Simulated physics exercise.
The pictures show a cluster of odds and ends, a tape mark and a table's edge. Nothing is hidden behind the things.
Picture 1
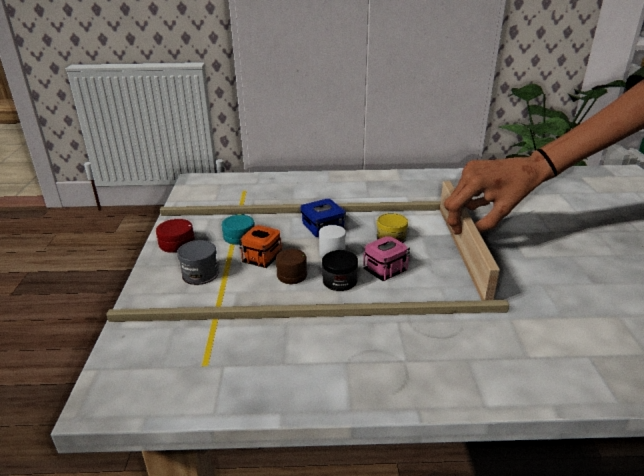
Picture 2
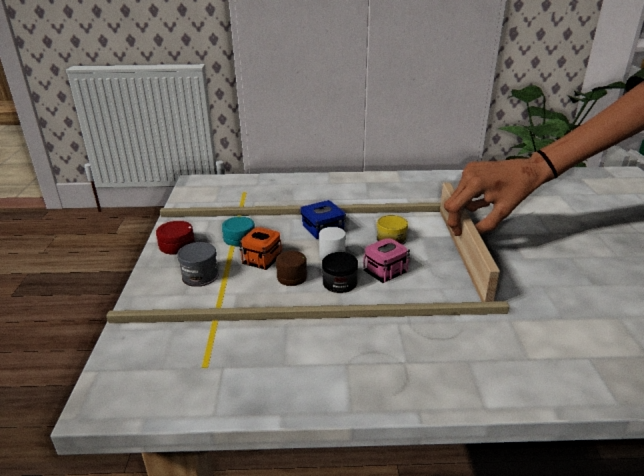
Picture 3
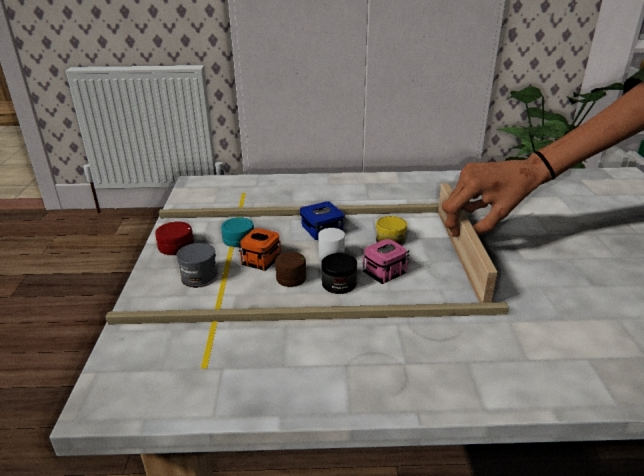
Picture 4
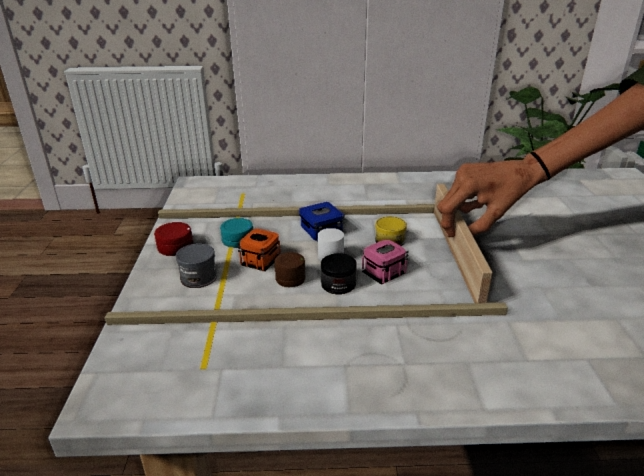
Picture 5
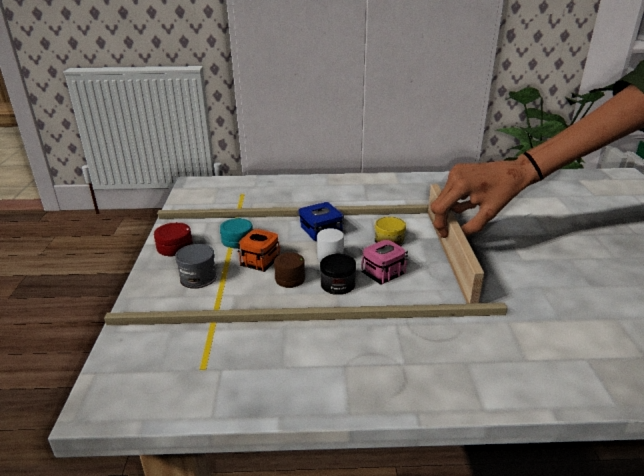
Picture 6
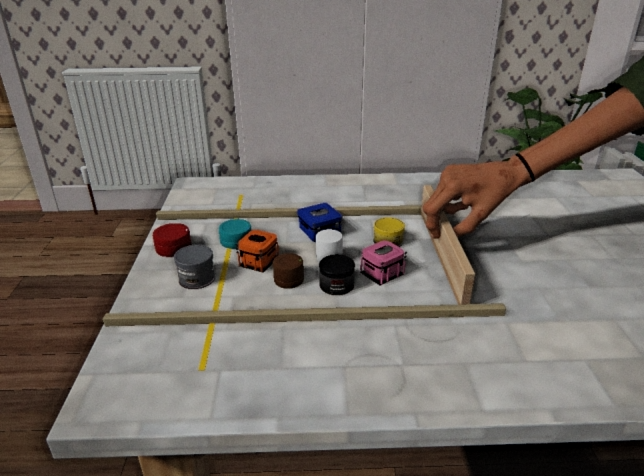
A hand slides a wooden board slightly left toward a cluster of colourful tubs and boxes.
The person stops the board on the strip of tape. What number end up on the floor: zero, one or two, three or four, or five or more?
Outcome: The number that fall off is zero.
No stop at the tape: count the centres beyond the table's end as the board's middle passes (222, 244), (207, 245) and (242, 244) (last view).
In that order 0, 1 and 0.
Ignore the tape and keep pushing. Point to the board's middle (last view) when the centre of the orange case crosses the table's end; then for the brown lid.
About (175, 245), and (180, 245) for the other.
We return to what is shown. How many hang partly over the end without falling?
Overhanging: 1.
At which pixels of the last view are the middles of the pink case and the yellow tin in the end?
First (205, 265), then (214, 237).
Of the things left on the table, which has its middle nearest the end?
The red lid.
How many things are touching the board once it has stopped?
5 of them.
Early on, none off yet; red lid at rest near (172, 240); grey tin at rest near (195, 267); turquoise lid at rest near (236, 234).
Finally, the number that fall off is zero.
